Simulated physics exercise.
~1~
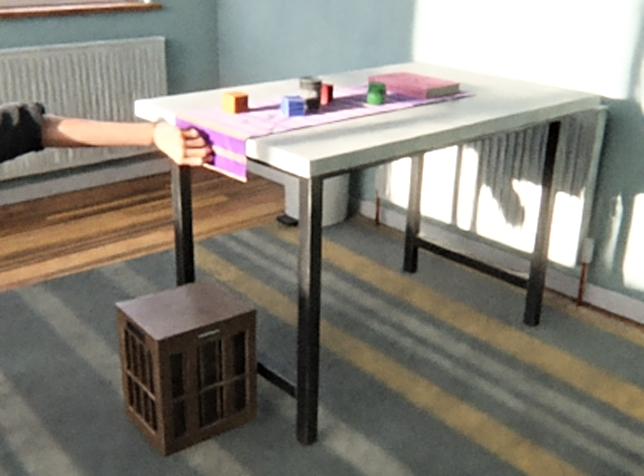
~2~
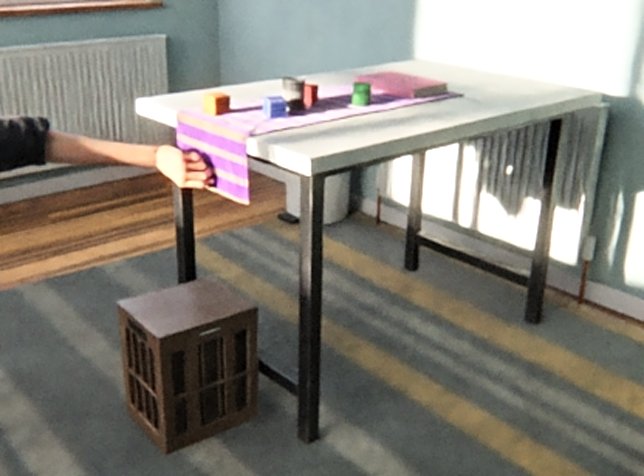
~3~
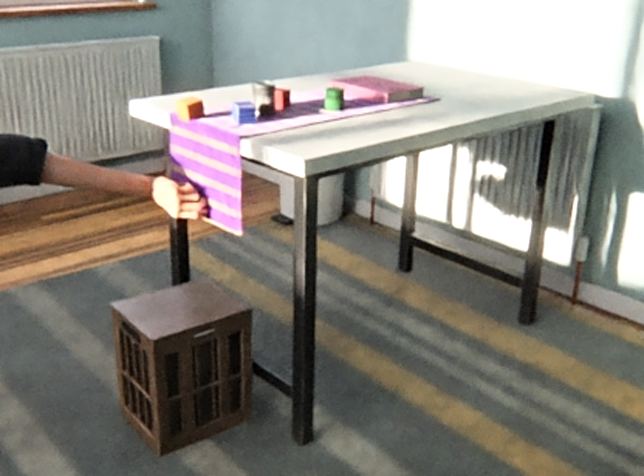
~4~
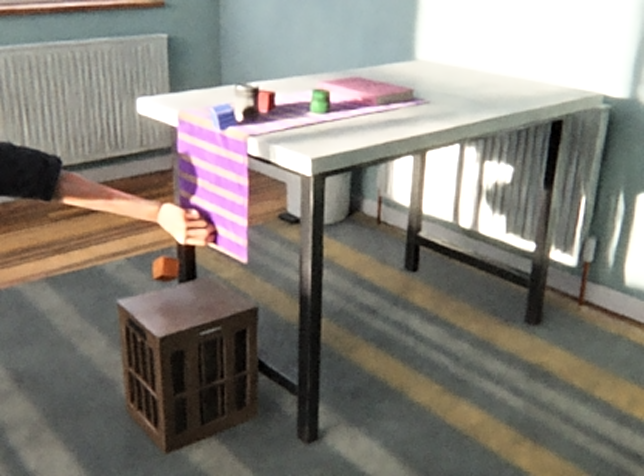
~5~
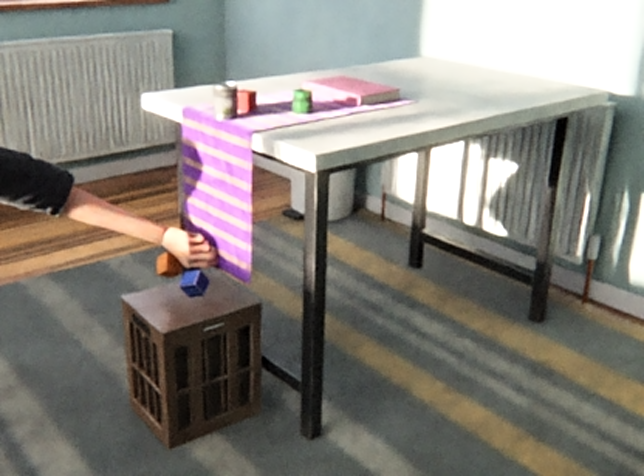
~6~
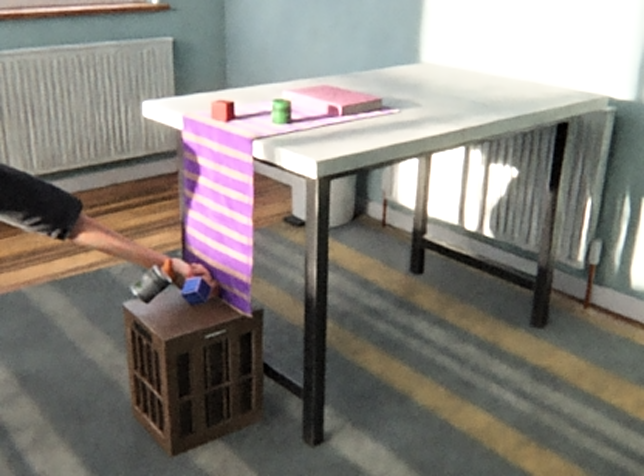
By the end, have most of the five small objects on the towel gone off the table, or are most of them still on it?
Most of them have gone off the table. Three are lost, the orange cube, the blue cube and the grey can, while the red cube and the green object stay on top.
